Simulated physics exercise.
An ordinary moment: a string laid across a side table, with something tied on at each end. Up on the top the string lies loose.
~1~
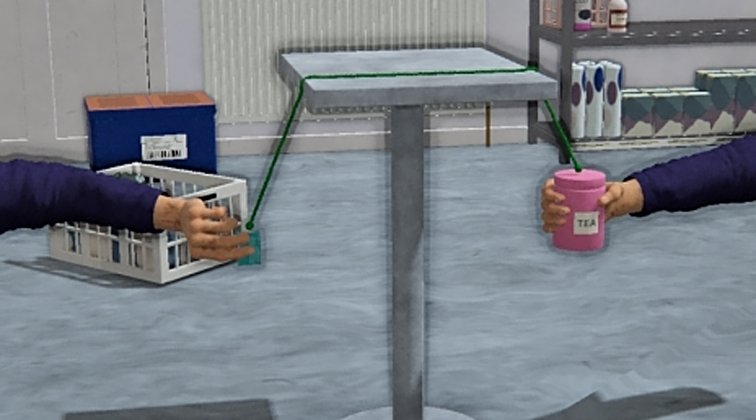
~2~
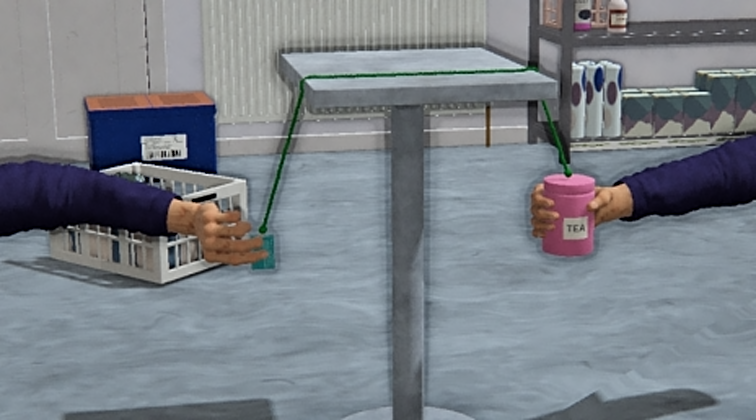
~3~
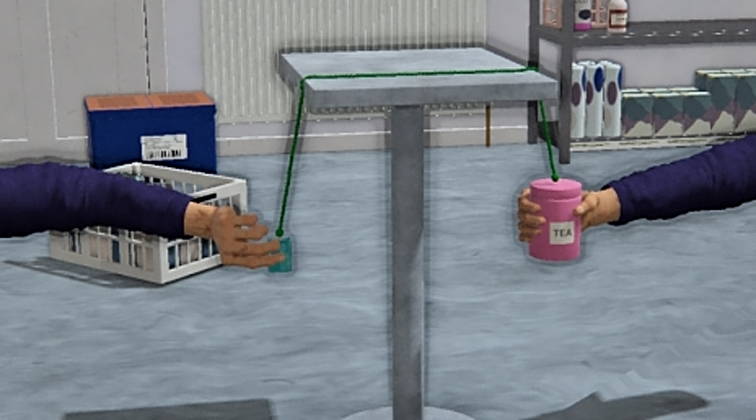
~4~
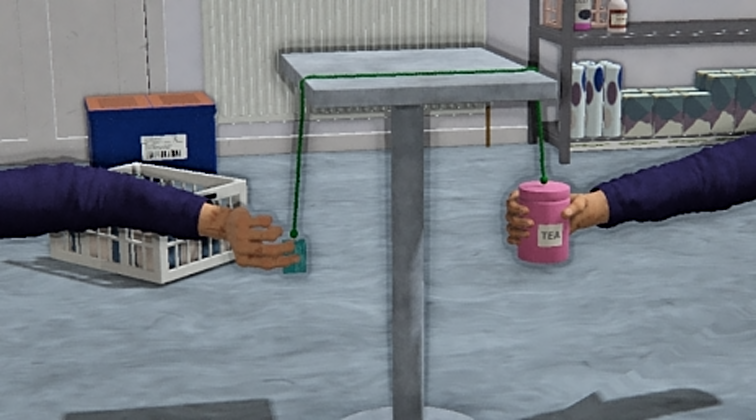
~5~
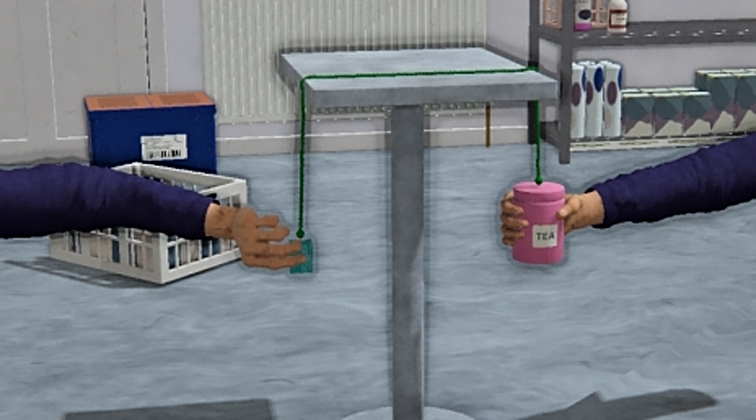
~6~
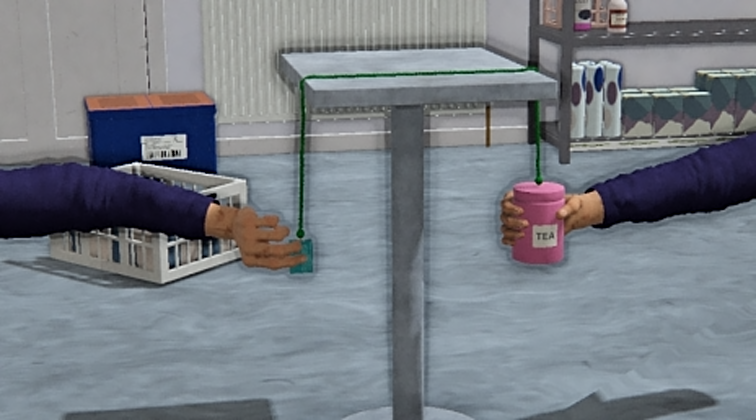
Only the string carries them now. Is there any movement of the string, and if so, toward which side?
Yes, toward the right.
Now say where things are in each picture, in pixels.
In the first picture, left matchbox (249, 248); right jar (579, 210); string over the top (405, 75).
In the second picture, left matchbox (262, 252); right jar (568, 215).
In the third picture, left matchbox (280, 255); right jar (555, 219).
In the fourth picture, left matchbox (294, 256); right jar (543, 222).
In the fifth picture, left matchbox (301, 256); right jar (538, 223).
In the sixth picture, left matchbox (301, 256); right jar (538, 223); string over the top (405, 75).
Then, 0.48 s past the final frame, left matchbox higher; right jar down on the floor.
Then, 0.92 s past the final frame, left matchbox higher near (614, 95); right jar down on the floor.
When it is over, left matchbox down on the floor; right jar down on the floor. The string slides rightwards.
